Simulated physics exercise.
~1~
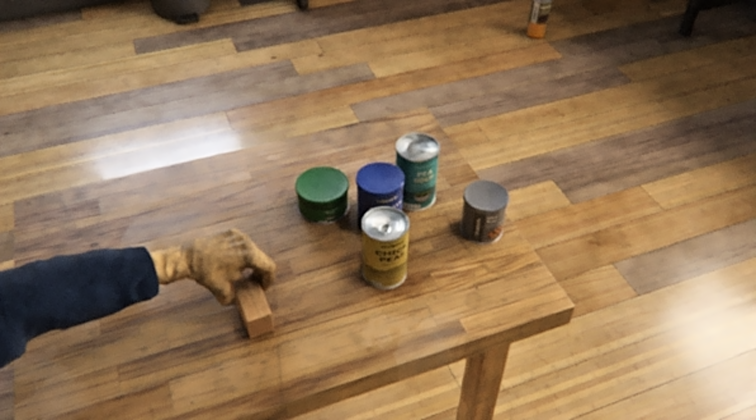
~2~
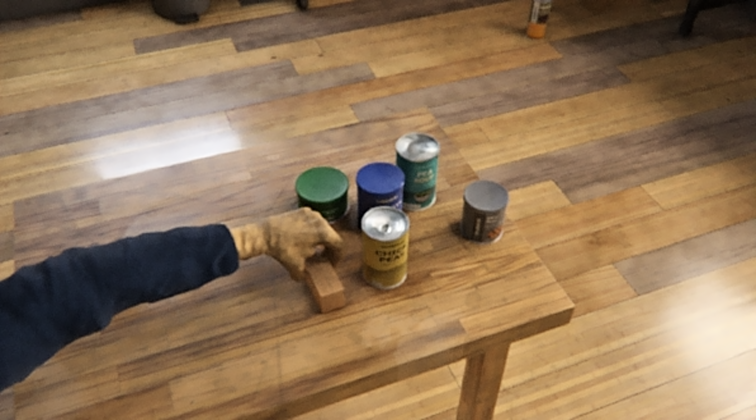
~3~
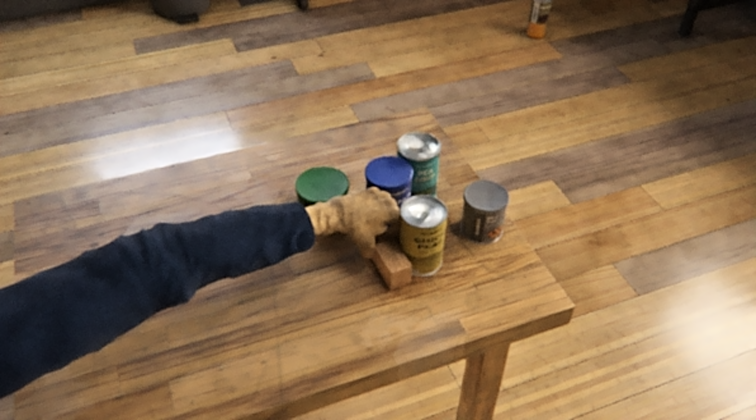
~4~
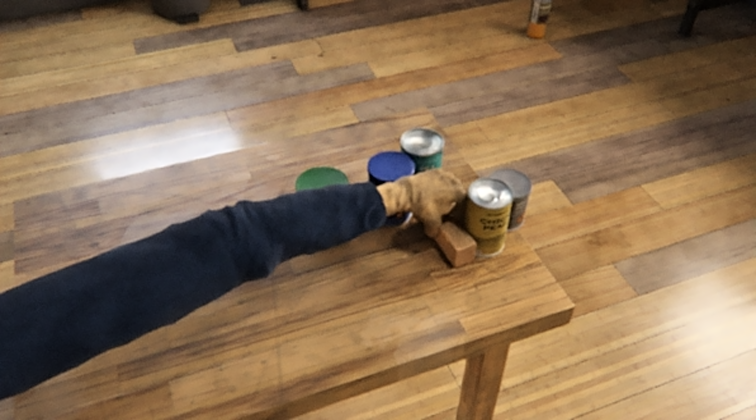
At first, a gloved hand in a dark sleeve holds a small wooden block at the left of a cluster of five containers on a wooden table. The hand slides the block slowly to the right until it is close beside the yellow tin. As it keeps going, the yellow tin slides right, still upright, and the blue tin shifts slightly away toward the turquoise one. The push then carries the yellow tin up to the grey tin, which shifts a little. It ends with every container standing, the green tub still in its place behind the outstretched arm.
